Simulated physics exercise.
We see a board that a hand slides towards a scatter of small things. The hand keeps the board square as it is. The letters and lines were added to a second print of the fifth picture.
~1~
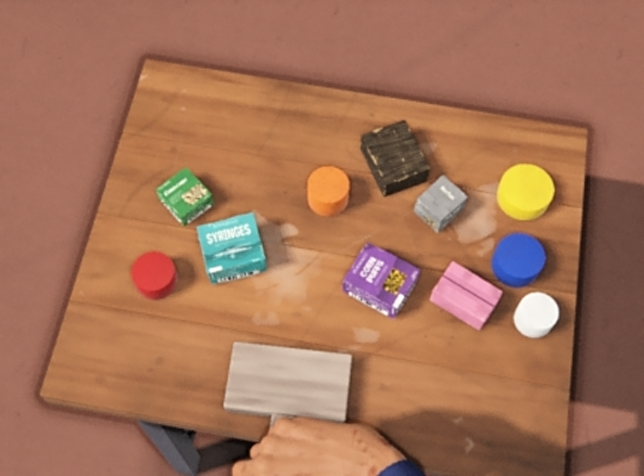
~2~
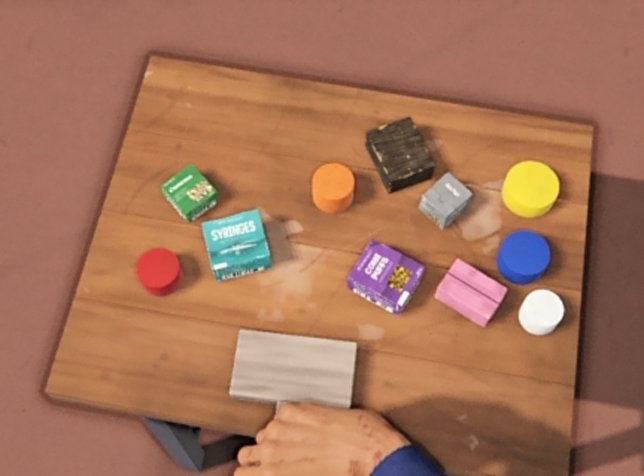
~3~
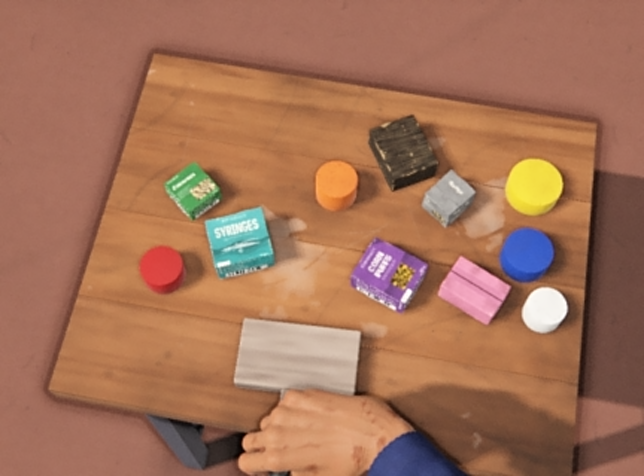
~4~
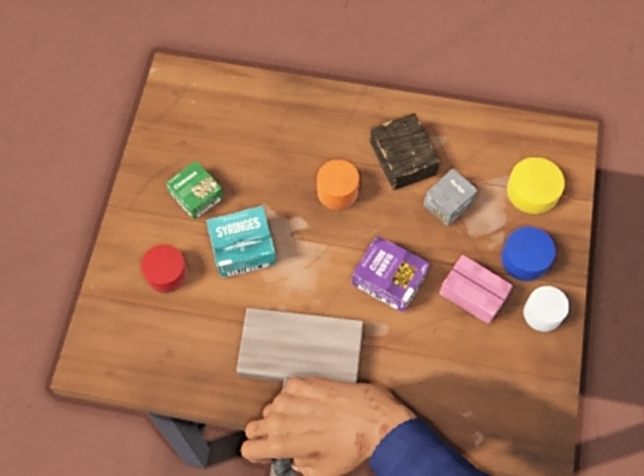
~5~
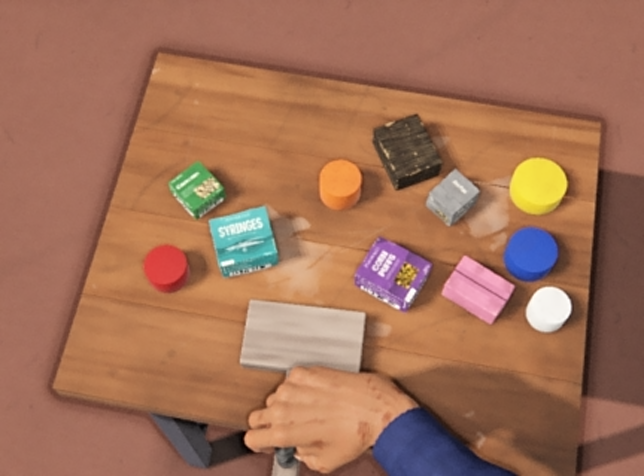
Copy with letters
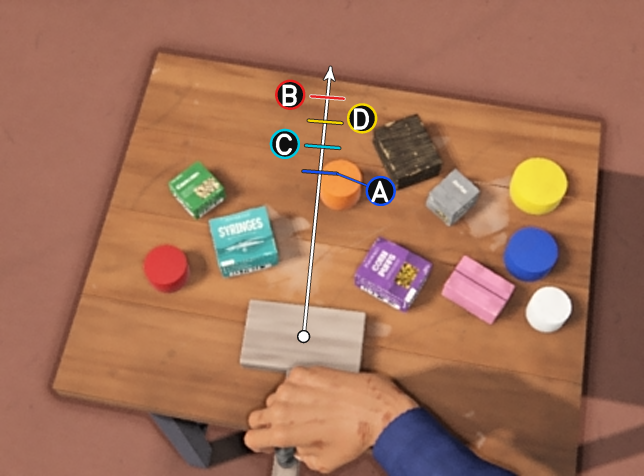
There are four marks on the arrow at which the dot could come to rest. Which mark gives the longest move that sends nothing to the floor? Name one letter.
D is the last safe stop.
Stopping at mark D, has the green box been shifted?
Yes.
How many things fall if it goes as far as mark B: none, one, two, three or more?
By then, one.
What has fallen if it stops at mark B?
The orange pot.
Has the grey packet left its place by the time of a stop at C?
No.
On the copy, A at (320, 172); B at (328, 98); C at (322, 147); D at (325, 121); the arrow from (304, 337) to (331, 67); the white dot at (304, 337).
On D. First, board (312, 257); turquoise box (236, 211); purple box (402, 256).
Then, board (320, 182); green box (185, 188); orange pot (346, 137).
Finally, board (325, 127); orange pot (352, 85); green box (184, 188); nothing has fallen.
By contrast, A is safe but short; B drops the orange pot; C is safe but short.
